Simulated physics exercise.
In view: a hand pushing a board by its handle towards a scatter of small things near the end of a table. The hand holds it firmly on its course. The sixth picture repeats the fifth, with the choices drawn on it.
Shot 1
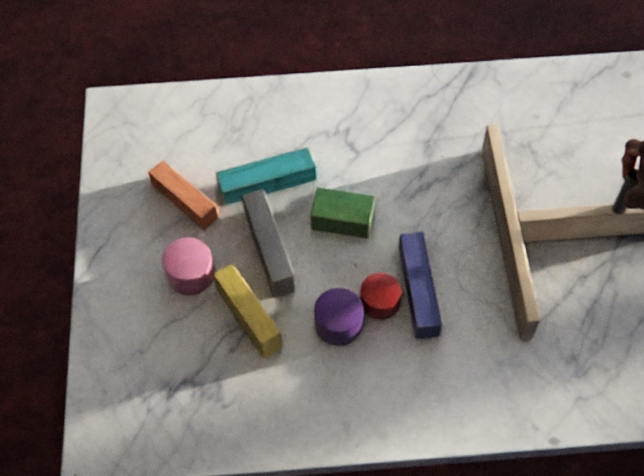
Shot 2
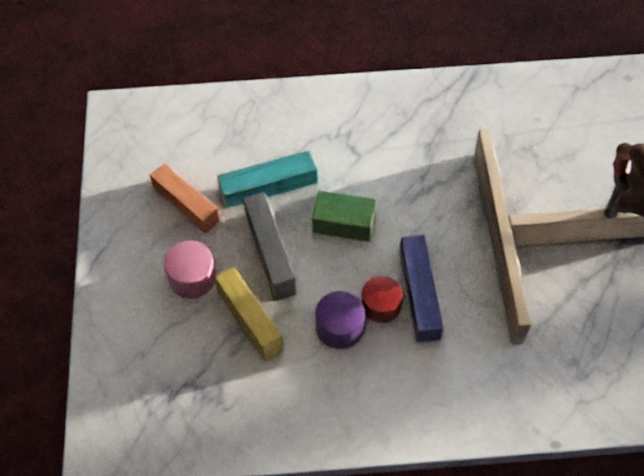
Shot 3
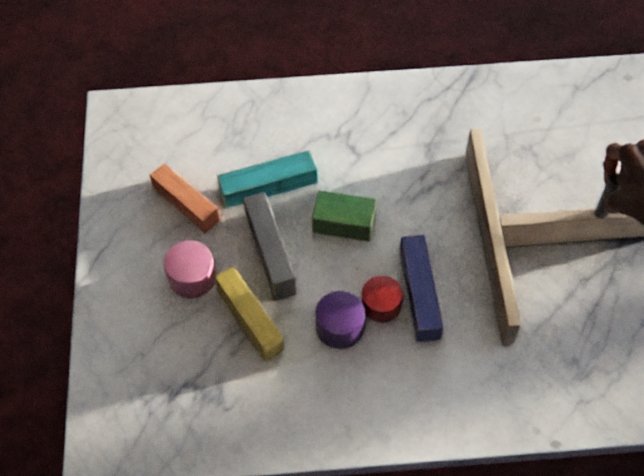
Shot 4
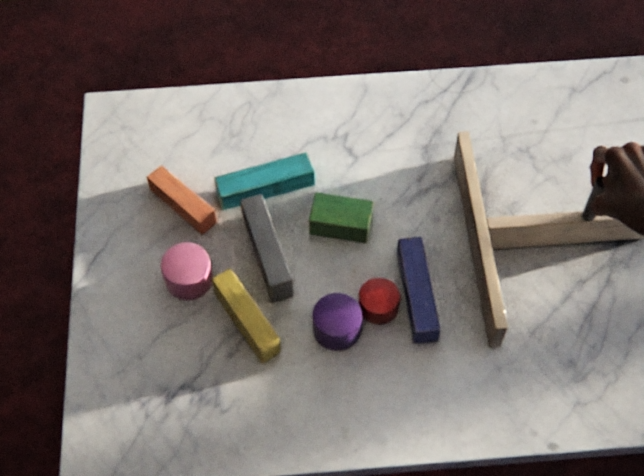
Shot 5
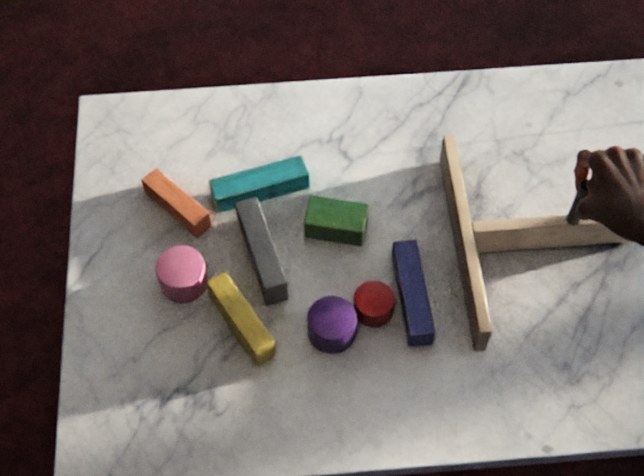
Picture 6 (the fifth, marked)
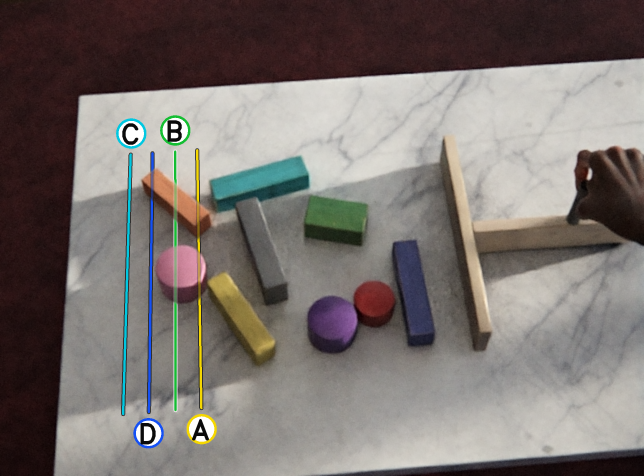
On a pale marbled tabletop, a hand at the right holds the handle of a T-shaped wooden board and pushes it steadily left, narrowing the gap to a scatter of colourful blocks and round tins, which lie untouched.
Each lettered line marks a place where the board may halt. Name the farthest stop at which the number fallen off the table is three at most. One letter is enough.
Line D.
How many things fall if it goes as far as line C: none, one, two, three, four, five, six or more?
In all, four.
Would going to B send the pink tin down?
Yes.
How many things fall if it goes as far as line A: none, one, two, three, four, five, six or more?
By then, none.
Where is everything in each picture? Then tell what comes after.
The first frame shows pink tin (189, 267); orange bar (183, 194); green block (343, 213).
The second frame shows board (504, 220); purple tin (340, 319).
The third frame shows board (494, 221); red tin (382, 299).
The fourth frame shows board (481, 224); turquoise stick (265, 181).
The fifth frame shows board (466, 227); pink tin (182, 275); orange bar (176, 202); green block (336, 221).
On the copy, A at (199, 269); B at (175, 270); C at (127, 274); D at (151, 272).
On D. First, board (354, 235); purple tin (305, 328); blue bar (340, 298).
Then, board (239, 244); orange bar (126, 213); pink tin (123, 277).
Finally, board (150, 250); orange bar over the edge; pink tin over the edge; two fallen.
By contrast, A is within the limit but short; B is within the limit but short; C drops four.
